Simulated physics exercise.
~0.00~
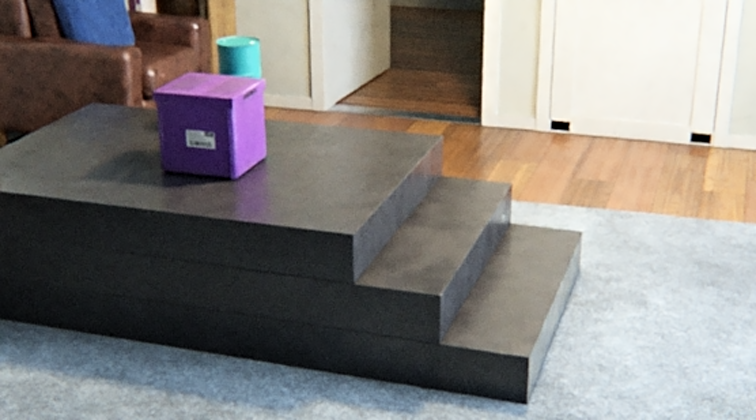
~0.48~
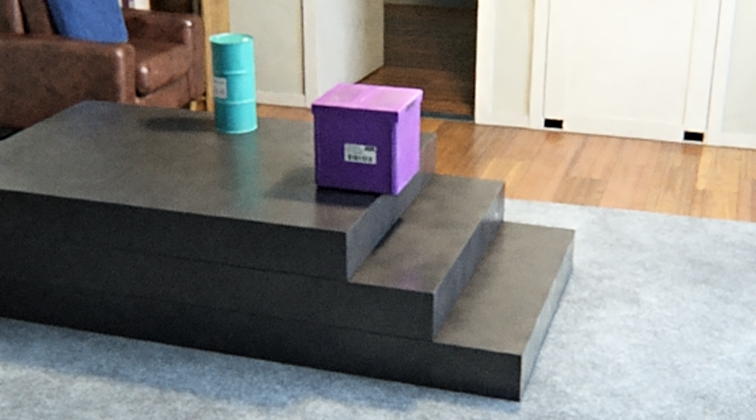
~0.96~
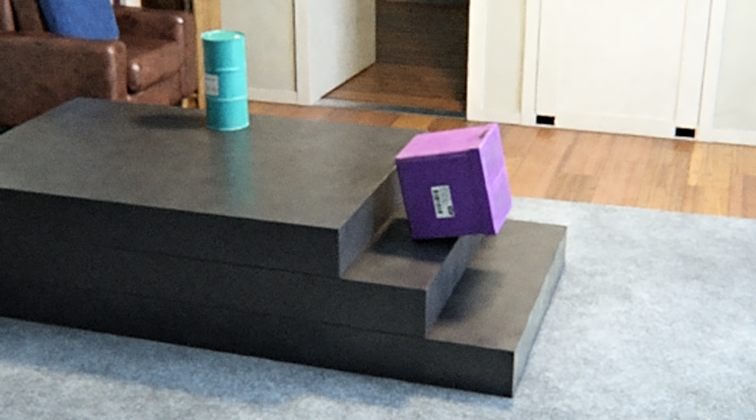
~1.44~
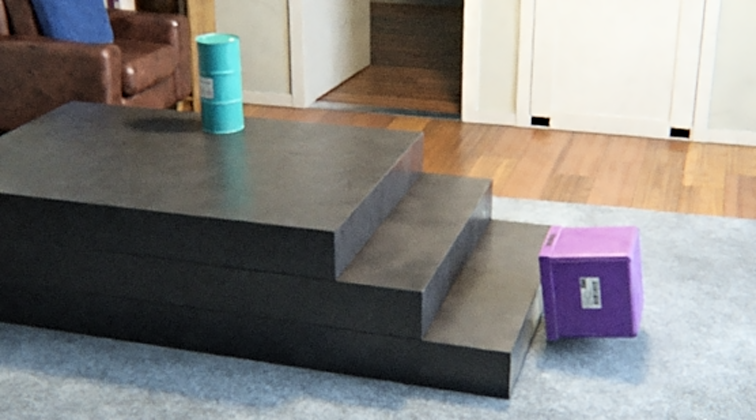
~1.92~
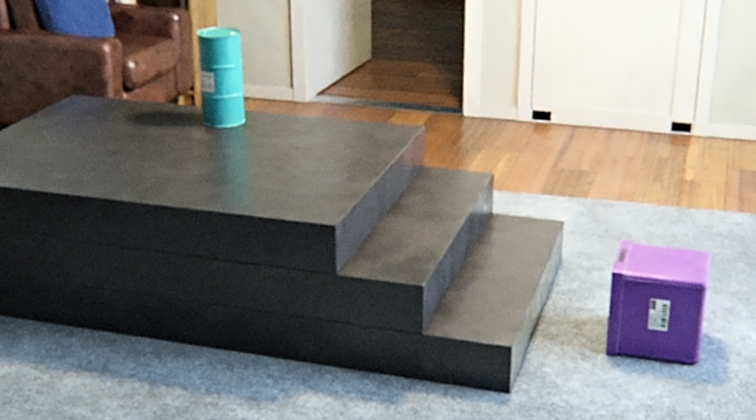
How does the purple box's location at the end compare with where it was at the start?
At the start the purple box was on the top level of the dark steps, near the turquoise canister. By the end it was down on the carpet, to the right of the lowest step.
